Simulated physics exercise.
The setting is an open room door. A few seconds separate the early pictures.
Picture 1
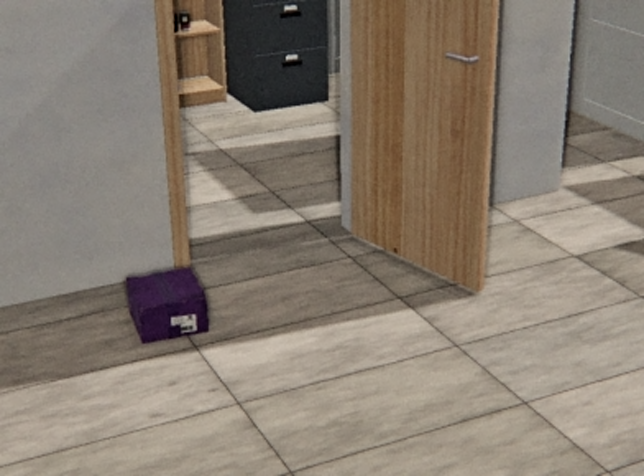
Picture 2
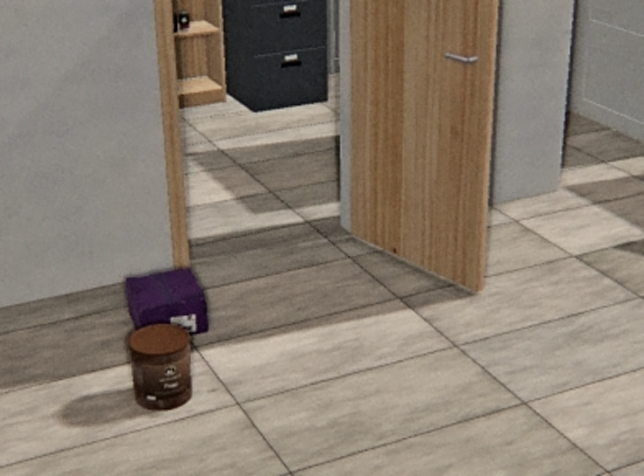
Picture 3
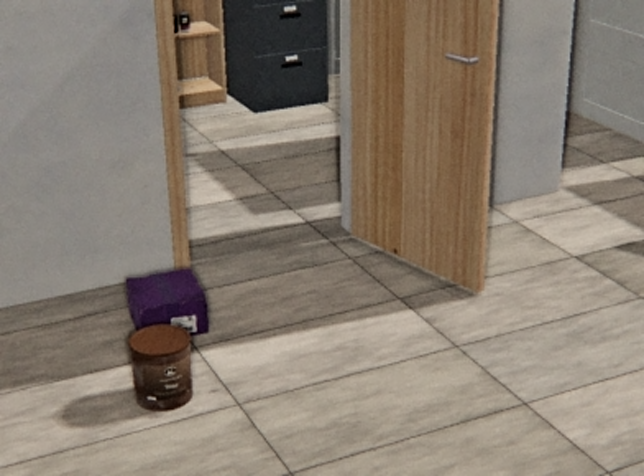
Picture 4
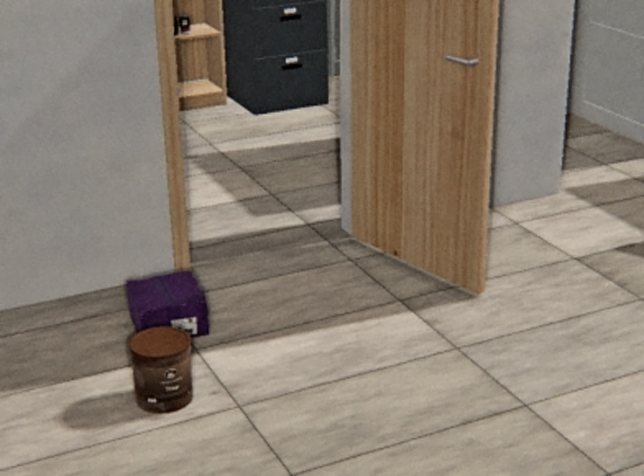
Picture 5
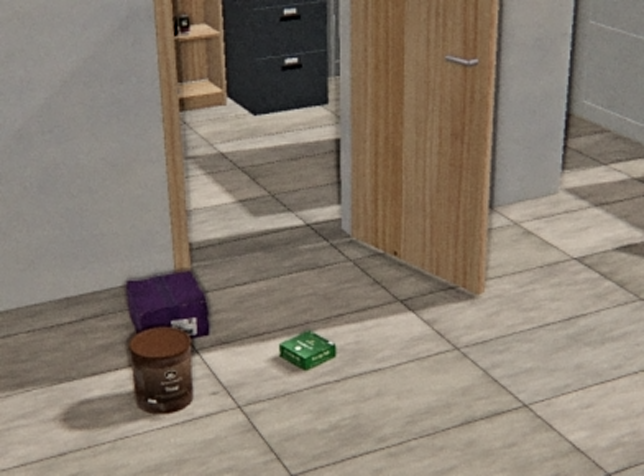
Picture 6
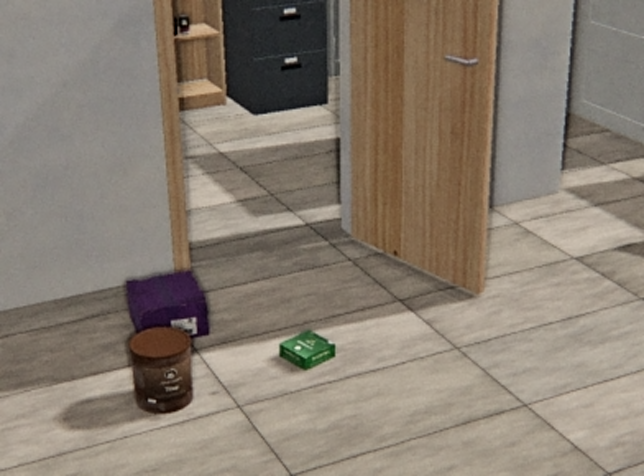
A wooden door standing open and still beside a purple box, as a brown tub and then a green packet appear.
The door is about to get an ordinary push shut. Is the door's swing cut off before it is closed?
No, so the door meets the frame after all.
Then, 0.90 s on from there, door at 69°.
Then, 1.40 s on from there, door at 32°.
In the end, door at 0°; all 3 unmoved. At the end, from the last picture's camera, green packet near (307, 350).
